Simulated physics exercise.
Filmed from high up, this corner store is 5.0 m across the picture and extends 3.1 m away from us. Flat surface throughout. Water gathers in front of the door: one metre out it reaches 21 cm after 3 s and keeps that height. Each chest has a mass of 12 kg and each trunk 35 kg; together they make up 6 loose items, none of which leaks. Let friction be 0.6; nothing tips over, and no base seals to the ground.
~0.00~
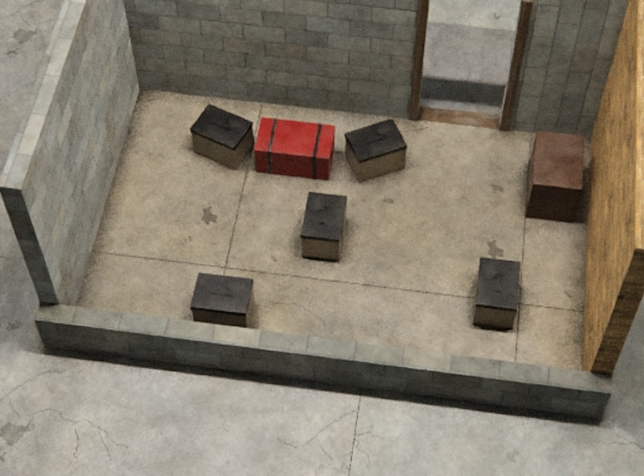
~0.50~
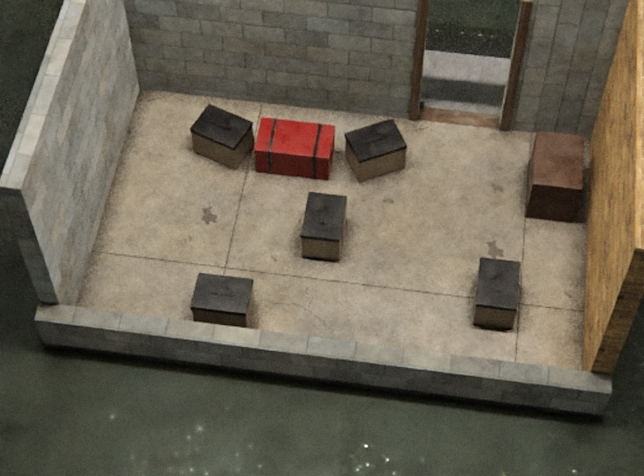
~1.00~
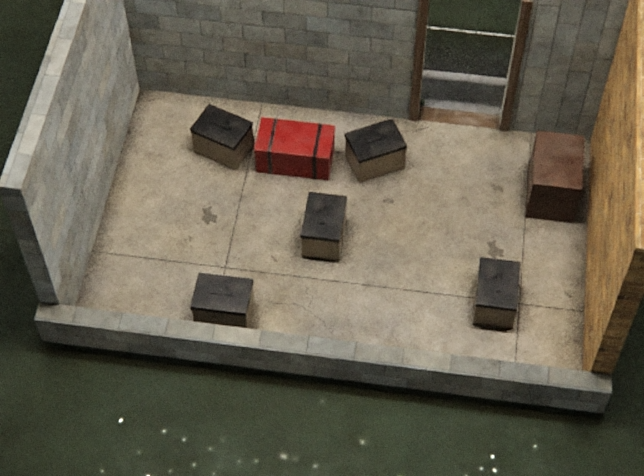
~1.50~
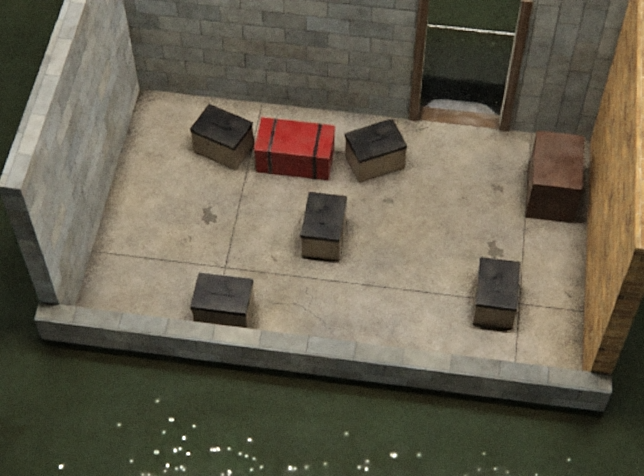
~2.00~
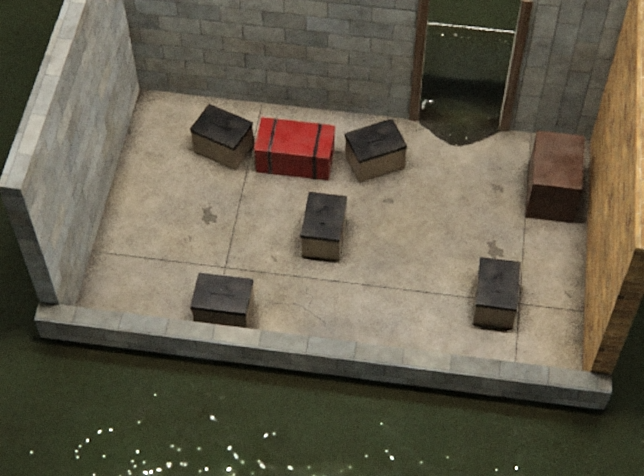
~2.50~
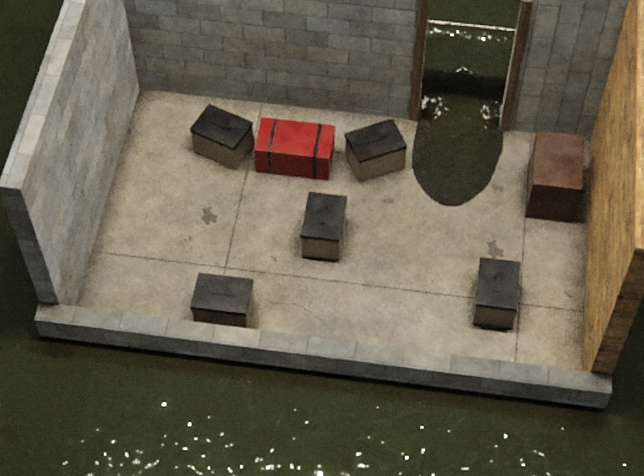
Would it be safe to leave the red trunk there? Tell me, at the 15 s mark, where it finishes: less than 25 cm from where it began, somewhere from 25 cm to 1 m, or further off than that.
It finishes less than 25 cm away.
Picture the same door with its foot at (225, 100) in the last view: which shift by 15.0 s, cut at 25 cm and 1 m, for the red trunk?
In that case the red trunk barely shifts.
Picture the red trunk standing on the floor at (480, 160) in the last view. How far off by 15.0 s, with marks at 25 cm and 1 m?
Here it heads a good way off.
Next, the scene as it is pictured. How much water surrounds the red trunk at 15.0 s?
Somewhere close to 7 cm.
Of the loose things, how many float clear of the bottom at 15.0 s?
That would be 5 of them.
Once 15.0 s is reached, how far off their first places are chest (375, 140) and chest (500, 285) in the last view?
Net displacement, in order: 40 cm; 40 cm.
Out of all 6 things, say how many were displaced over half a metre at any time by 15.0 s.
I make it 2.
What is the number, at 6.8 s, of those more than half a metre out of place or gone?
I count 1 of them.
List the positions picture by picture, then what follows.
The first frame shows the red trunk at (295, 137) rests on the ground; 0.0 m2 under water; 0 of 6 have shifted.
The second frame shows the red trunk at (295, 137), on the bottom; 0.0 m2 under water; 0 of 6 have shifted.
The third frame shows the red trunk at (295, 137), on the bottom; water covers 0.0 m2; 0 of 6 have shifted.
The fourth frame shows the red trunk at (295, 137), on the bottom; 0.0 m2 under water; 0 of 6 have shifted.
The fifth frame shows the red trunk at (295, 137), on the bottom; water covers 0.2 m2; 0 of 6 have shifted.
The sixth frame shows the red trunk at (295, 137) rests on the ground; 0.8 m2 under water; 0 of 6 have shifted.
After 3.5 s the red trunk is near (295, 137), 0.0 m from its start, aground; 0 afloat.
After 6.8 s the red trunk is near (295, 137), 0.0 m from its start, aground; 1 afloat.
After 11.0 s the red trunk is near (295, 137), 0.0 m from its start, aground; 2 afloat.
After 15.0 s the red trunk is near (300, 140), 0.1 m from its start, aground; 5 afloat.
